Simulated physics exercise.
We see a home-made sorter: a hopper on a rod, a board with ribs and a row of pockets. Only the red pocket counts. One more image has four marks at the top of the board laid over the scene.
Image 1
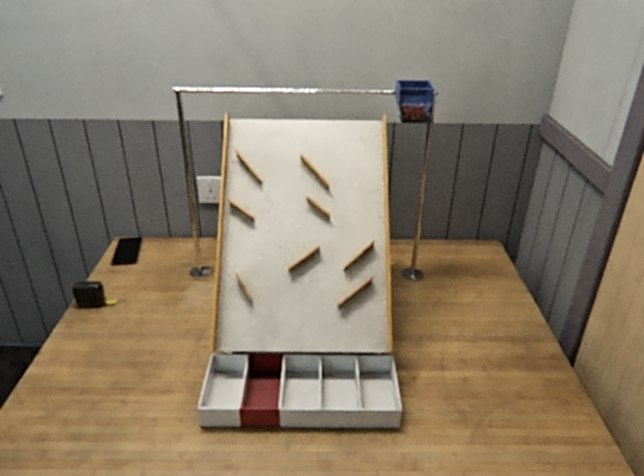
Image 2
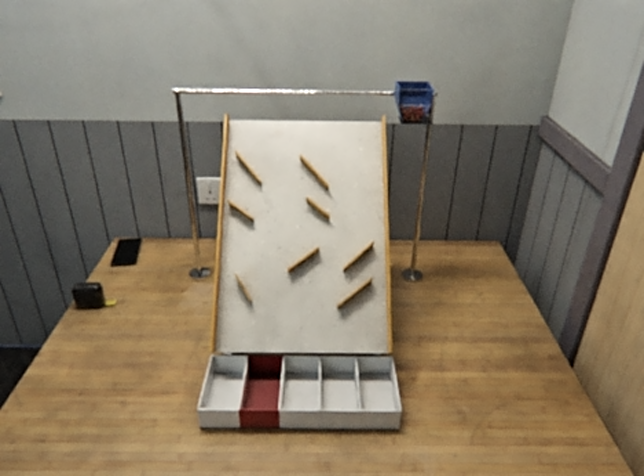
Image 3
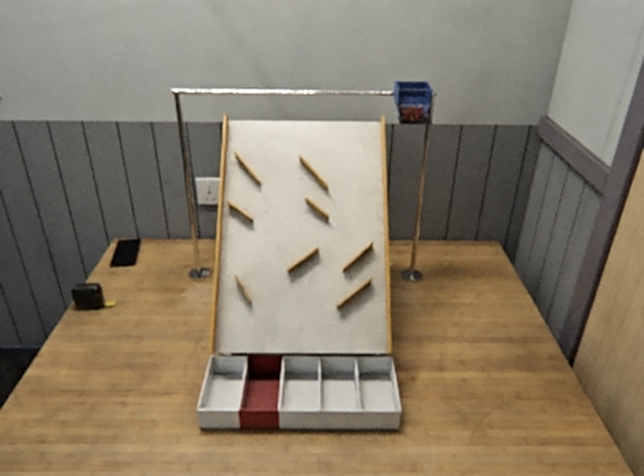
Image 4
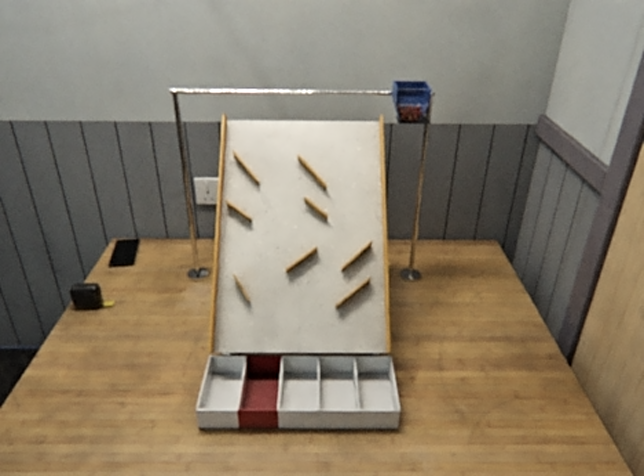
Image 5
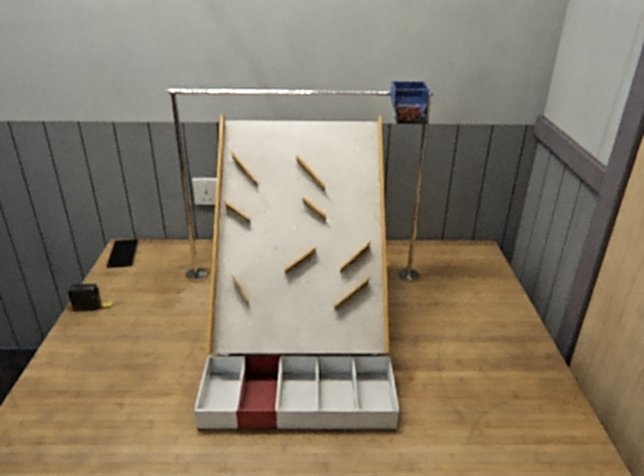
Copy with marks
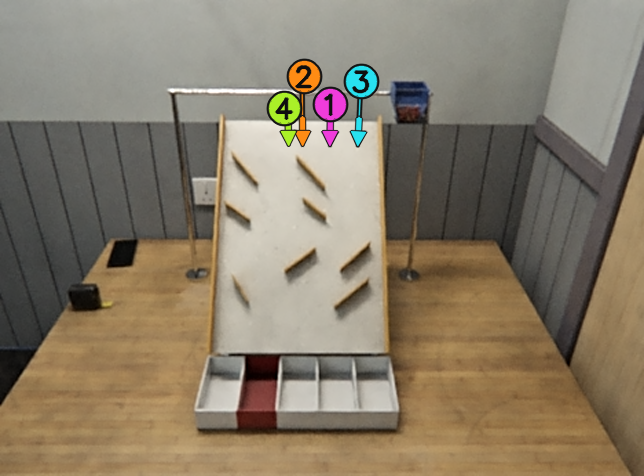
The clip shows a blue hopper holding reddish contents on a metal rod, beside a tilted white board with wooden ribs above five pockets, the second from left red; nothing visibly moves apart from a very slight shift in view.
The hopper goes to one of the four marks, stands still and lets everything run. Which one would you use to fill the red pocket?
4.
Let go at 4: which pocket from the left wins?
The second.
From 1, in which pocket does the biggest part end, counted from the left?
The third.
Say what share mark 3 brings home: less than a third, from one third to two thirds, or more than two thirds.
Mark 3 gives less than a third.
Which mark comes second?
The answer is 2.
On the marked copy, mark 1 meets the board at (329, 140); mark 2 meets the board at (302, 140); mark 3 meets the board at (358, 140); mark 4 meets the board at (288, 140).
For mark 1, a small share in the red pocket, the bulk in other pockets.
For mark 2, close to a quarter in the red pocket, close to two thirds in other pockets, only a few held on the board.
For mark 3, a small share in the red pocket, all but a few in other pockets.
For mark 4, close to two thirds in the red pocket, close to a quarter in other pockets.
